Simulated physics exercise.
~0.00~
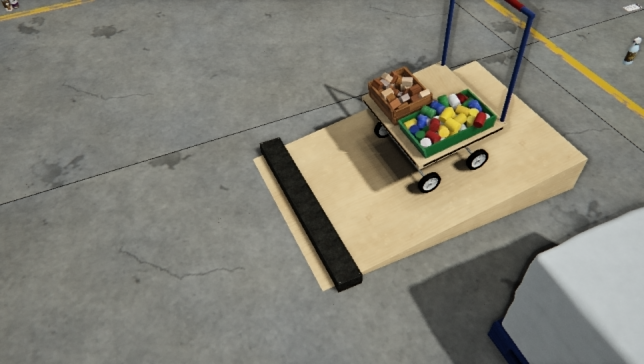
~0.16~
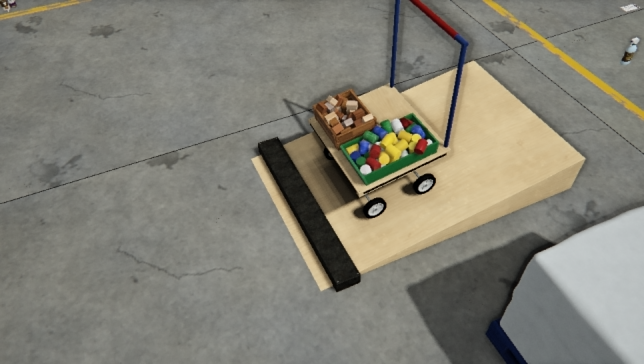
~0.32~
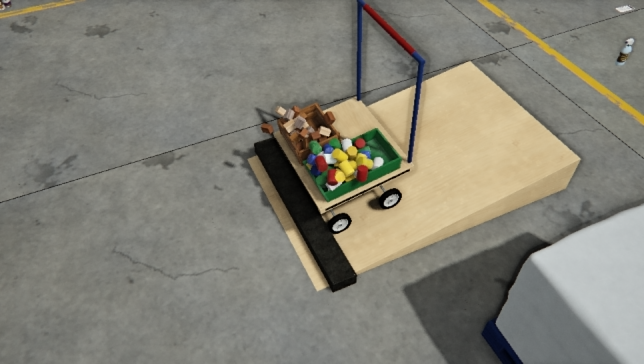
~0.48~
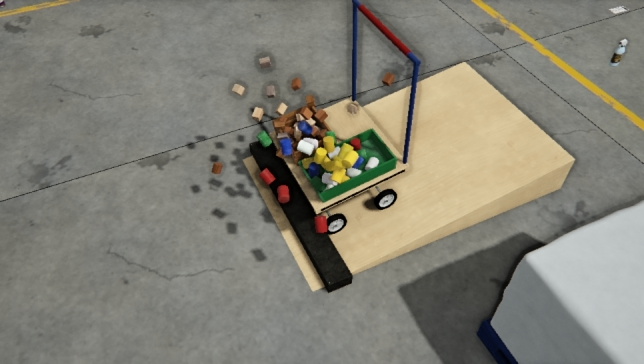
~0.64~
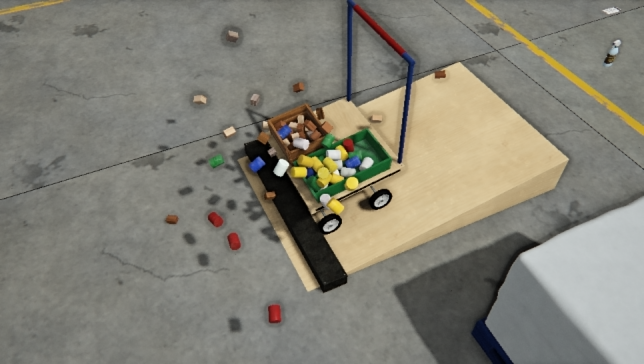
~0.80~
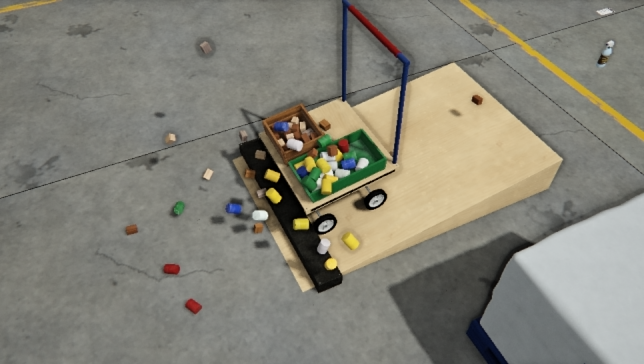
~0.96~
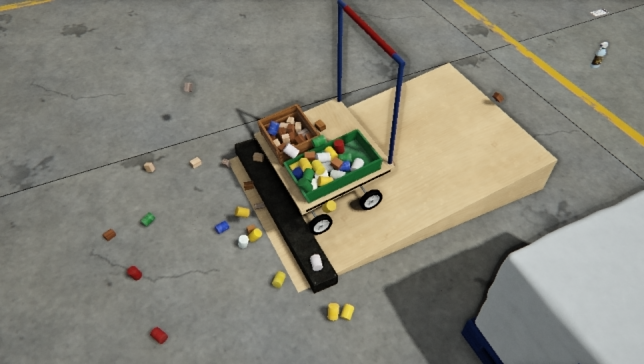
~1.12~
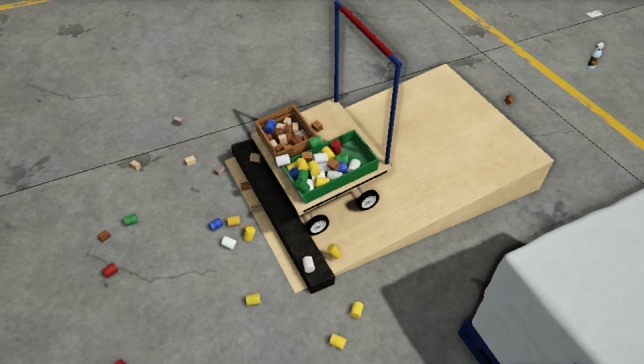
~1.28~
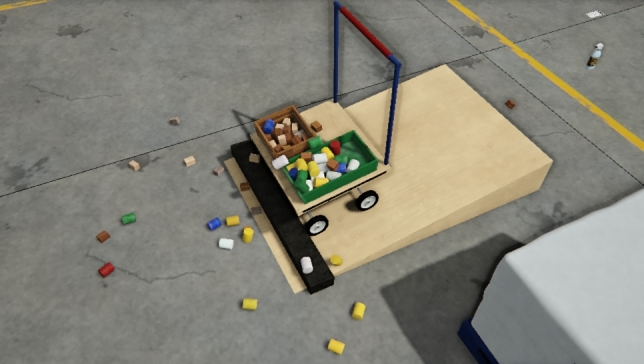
On a stained concrete floor, a flatbed trolley carrying a green basket of colourful jars and a wooden basket of blocks rolls down a wooden ramp and stops against a black kerb, flinging jars and blocks forward; many end scattered on the floor while others remain in both baskets.
